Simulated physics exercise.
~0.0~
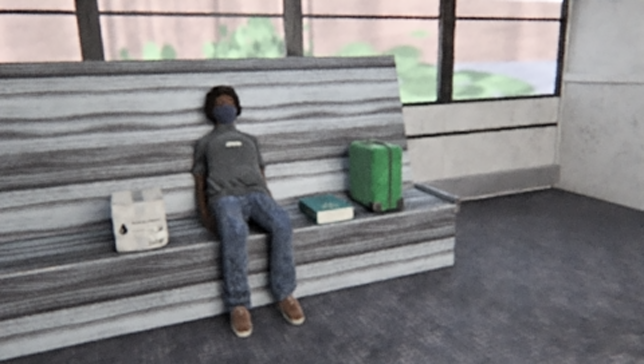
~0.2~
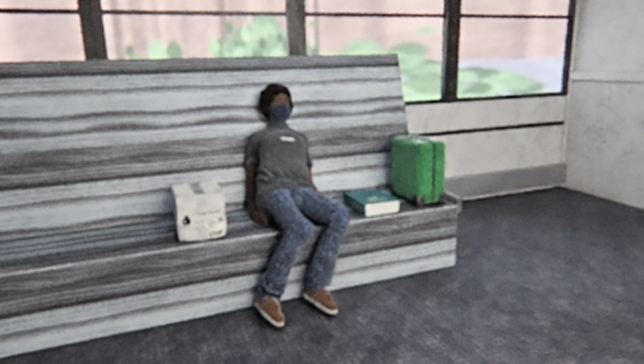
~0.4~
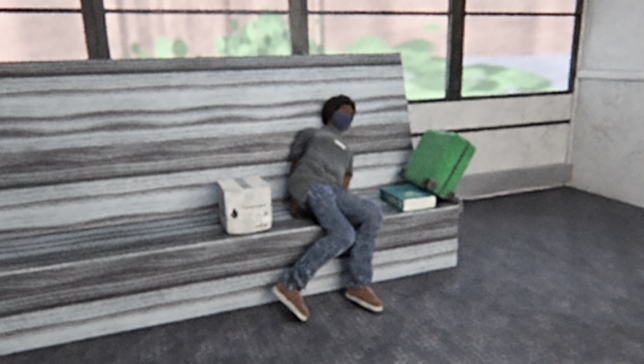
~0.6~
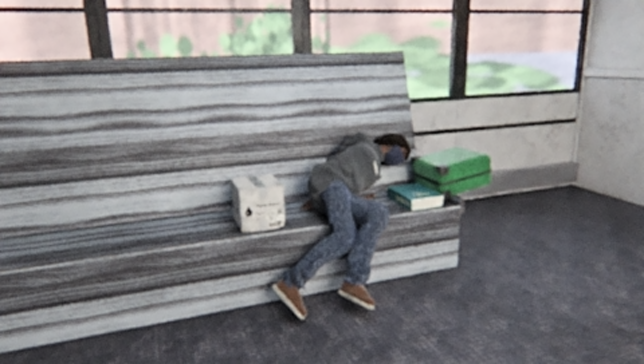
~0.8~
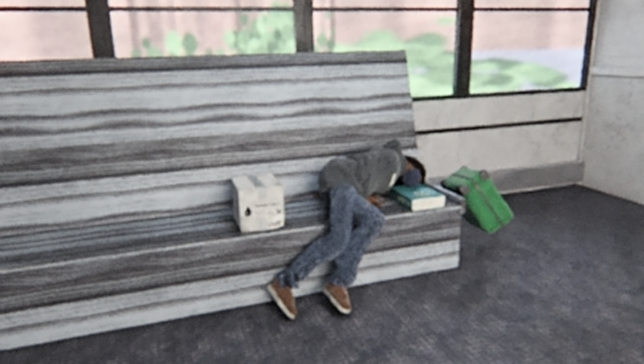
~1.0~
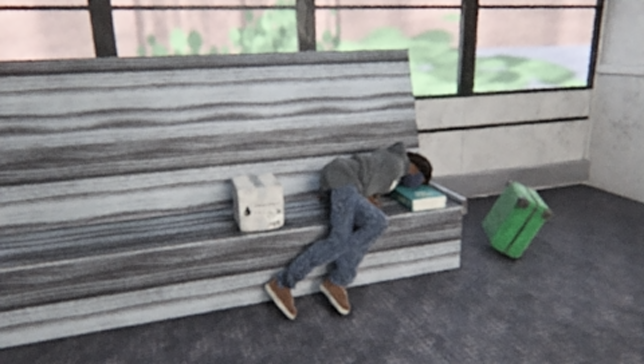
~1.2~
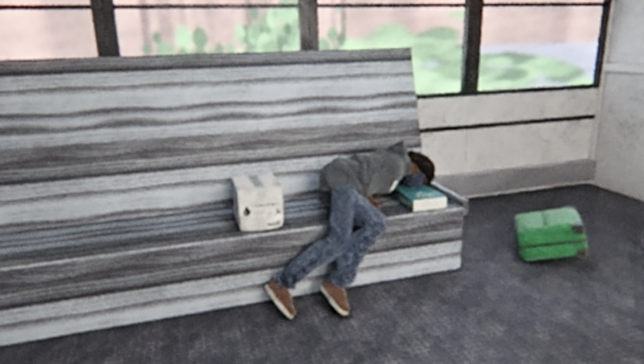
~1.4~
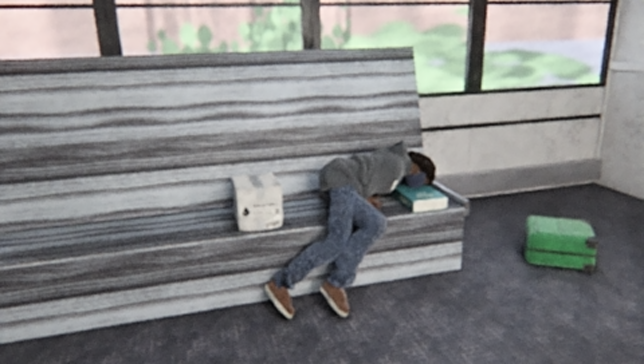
The footage shows a limp, masked person on a striped bench sliding right along with a white bag, a teal book-like item and a green case, then slumping sideways as the case tips over, tumbles off the bench end and comes to rest on the floor, everything else staying on.
